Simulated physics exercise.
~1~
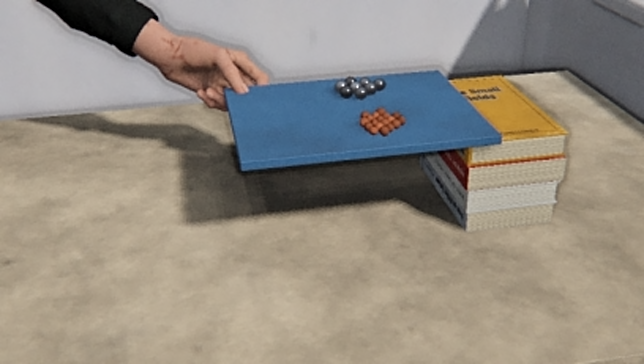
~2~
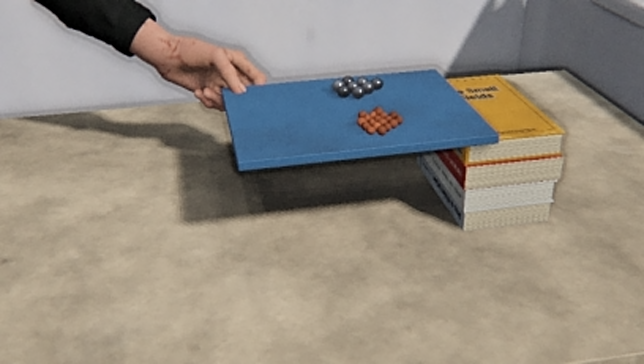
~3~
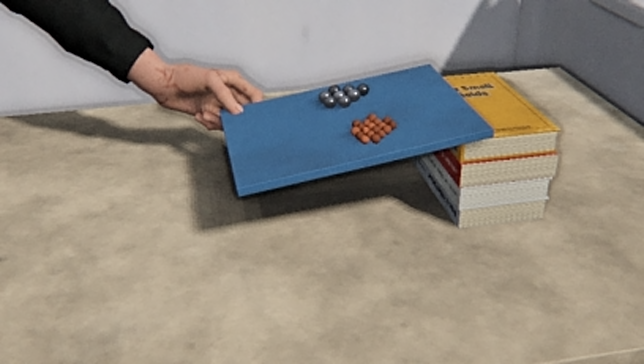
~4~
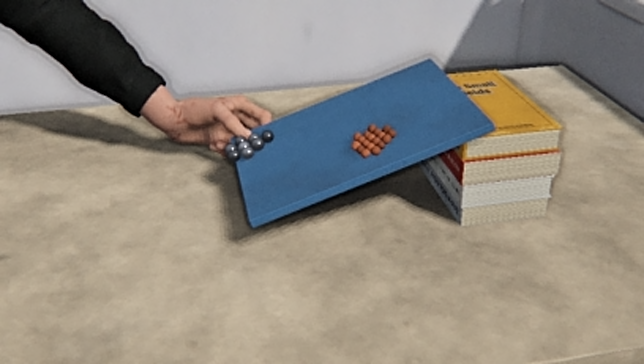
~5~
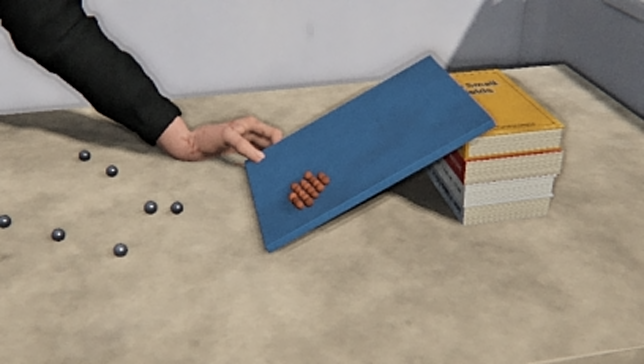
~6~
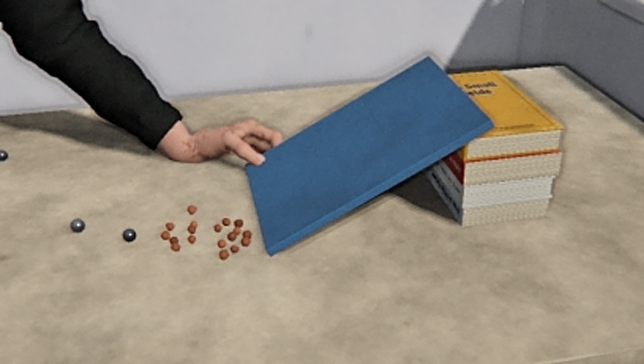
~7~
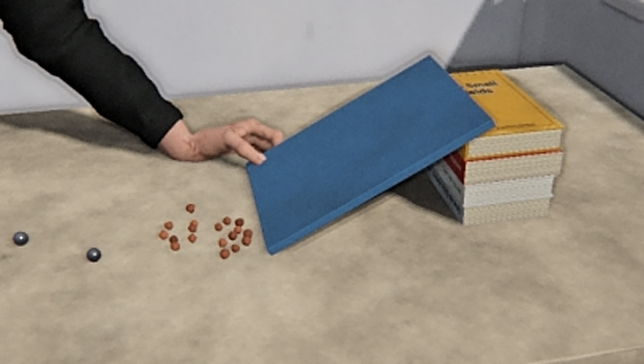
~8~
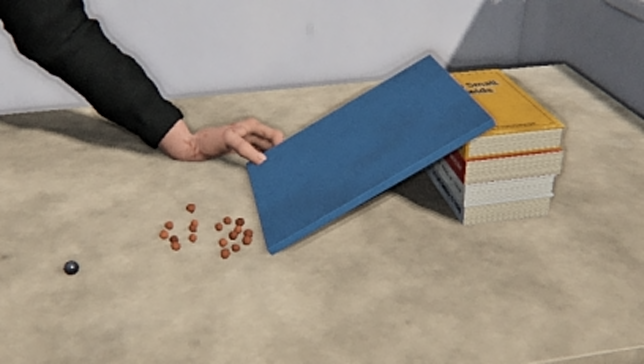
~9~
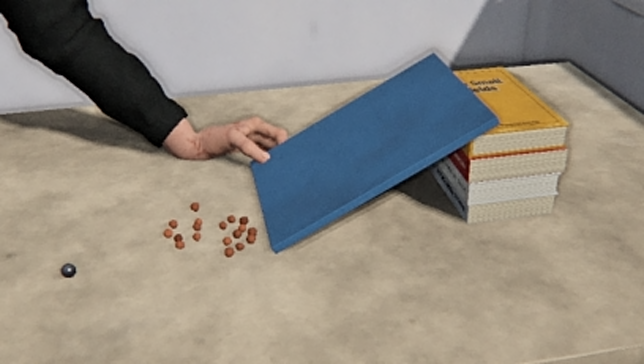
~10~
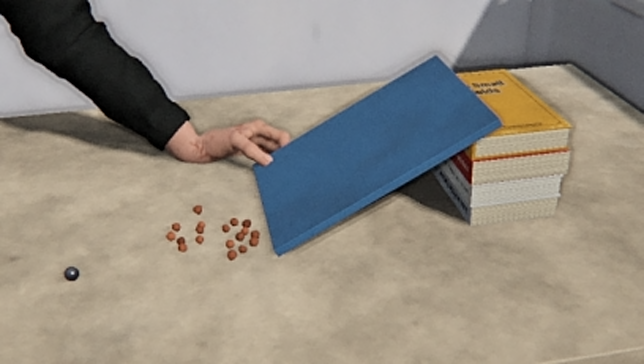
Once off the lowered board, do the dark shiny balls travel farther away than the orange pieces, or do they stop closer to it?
The dark shiny balls travel farther, with most of them rolling out of view to the left and one left on the counter. The orange pieces stay scattered near the foot of the board.
